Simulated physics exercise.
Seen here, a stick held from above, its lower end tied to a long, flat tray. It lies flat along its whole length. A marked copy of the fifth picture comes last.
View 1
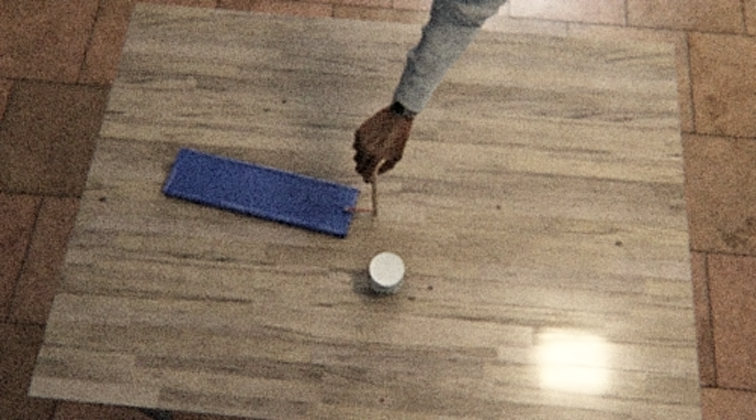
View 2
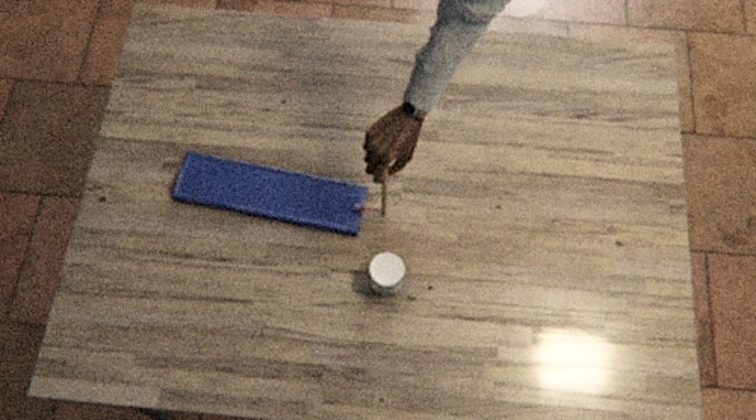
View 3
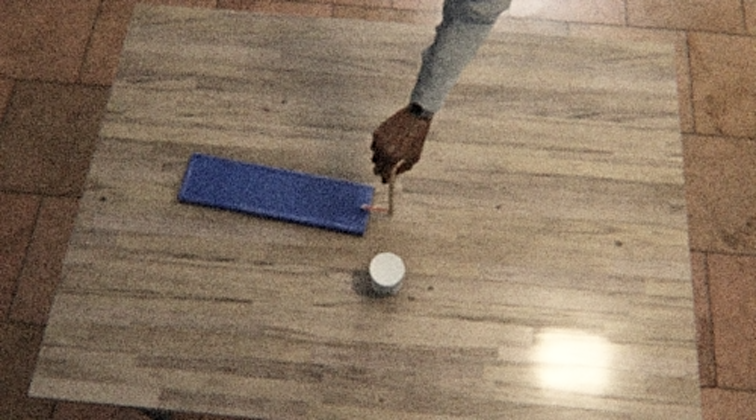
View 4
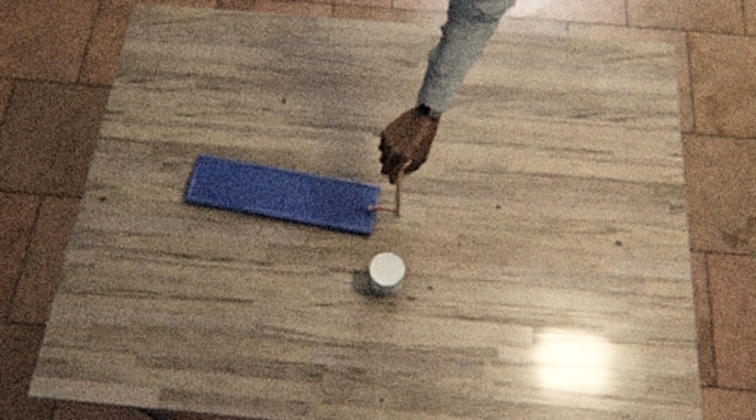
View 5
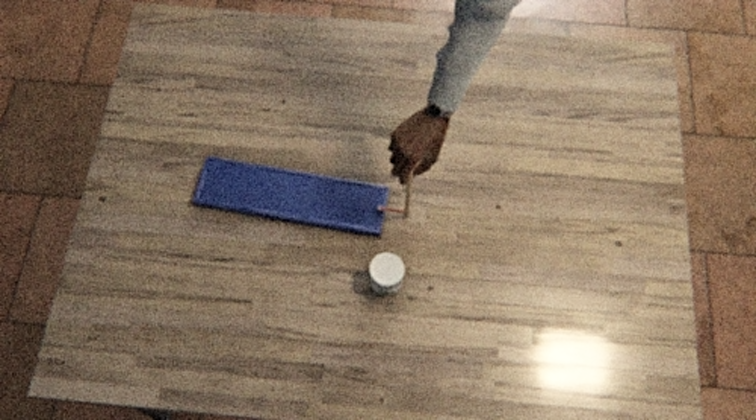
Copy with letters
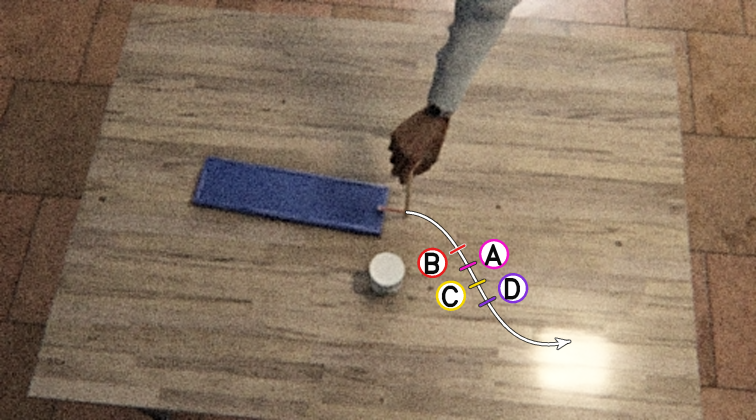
A hand holding a stick tied to a long, flat blue tray moved slowly to the right, drawing the tray a short way across the wooden table while a small white jar stayed still.
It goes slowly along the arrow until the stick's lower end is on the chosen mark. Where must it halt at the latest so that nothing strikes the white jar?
All is well up to A.
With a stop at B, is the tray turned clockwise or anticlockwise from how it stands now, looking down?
Clockwise.
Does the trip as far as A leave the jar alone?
Yes.
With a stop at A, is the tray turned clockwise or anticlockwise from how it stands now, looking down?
Clockwise.
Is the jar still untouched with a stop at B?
Yes.
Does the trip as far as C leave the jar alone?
No.
On the marked copy, A at (468, 266); B at (458, 249); C at (477, 284); D at (487, 302); the route from (407, 212) via (480, 290) to (569, 341).
Taking A. A third of the way, foot of the stick (435, 224), middle of the tray (320, 200).
Two thirds of the way, foot of the stick (454, 244), middle of the tray (342, 208).
When it is over, foot of the stick (468, 267), middle of the tray (359, 217); nothing has been touched.
As for the rest, B is safe but short; C is too far, the jar has been hit; D is too far, the jar has been hit.
